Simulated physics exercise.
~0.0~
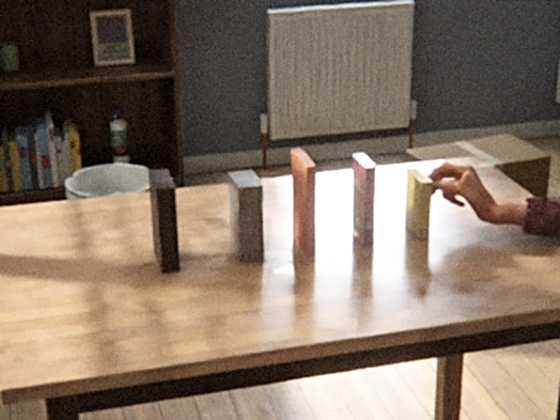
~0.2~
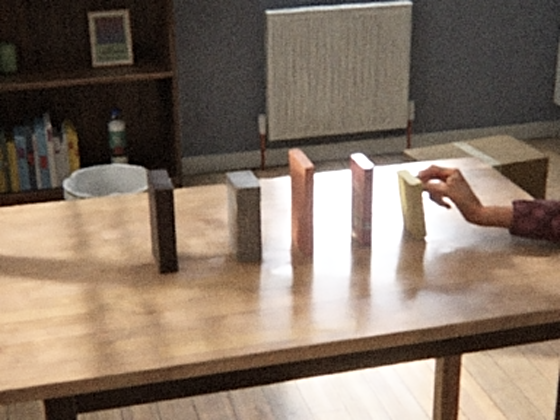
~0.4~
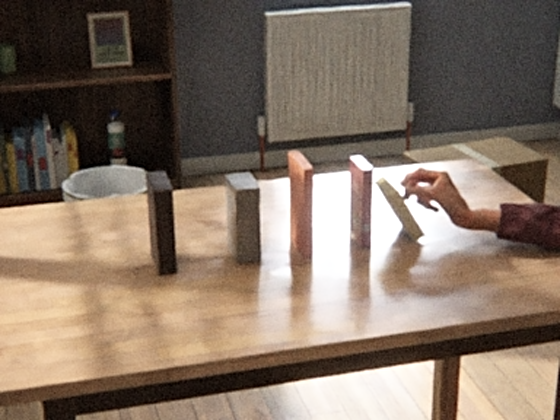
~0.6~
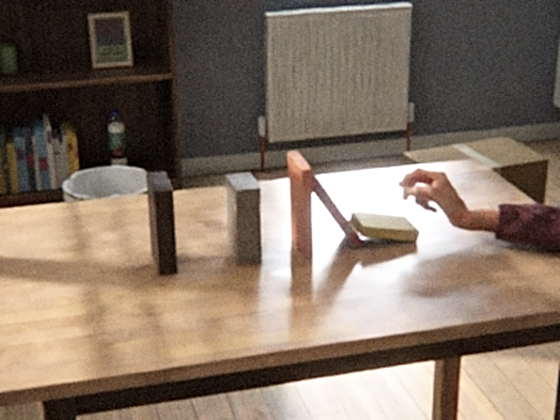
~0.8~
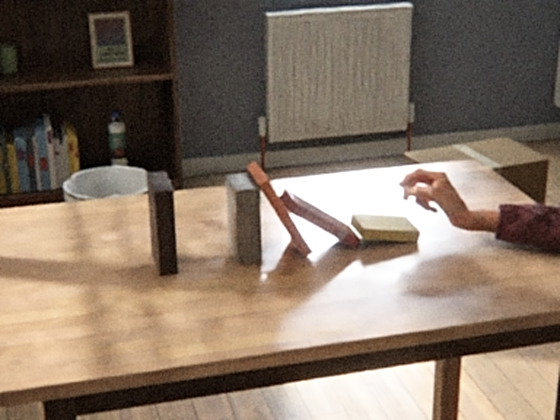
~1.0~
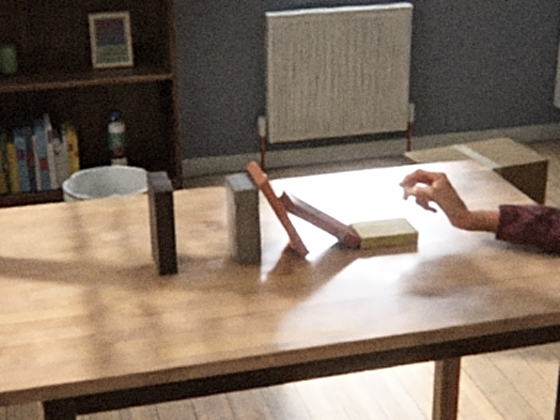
A hand tips the yellow block, toppling the red one, and the orange leans on grey.
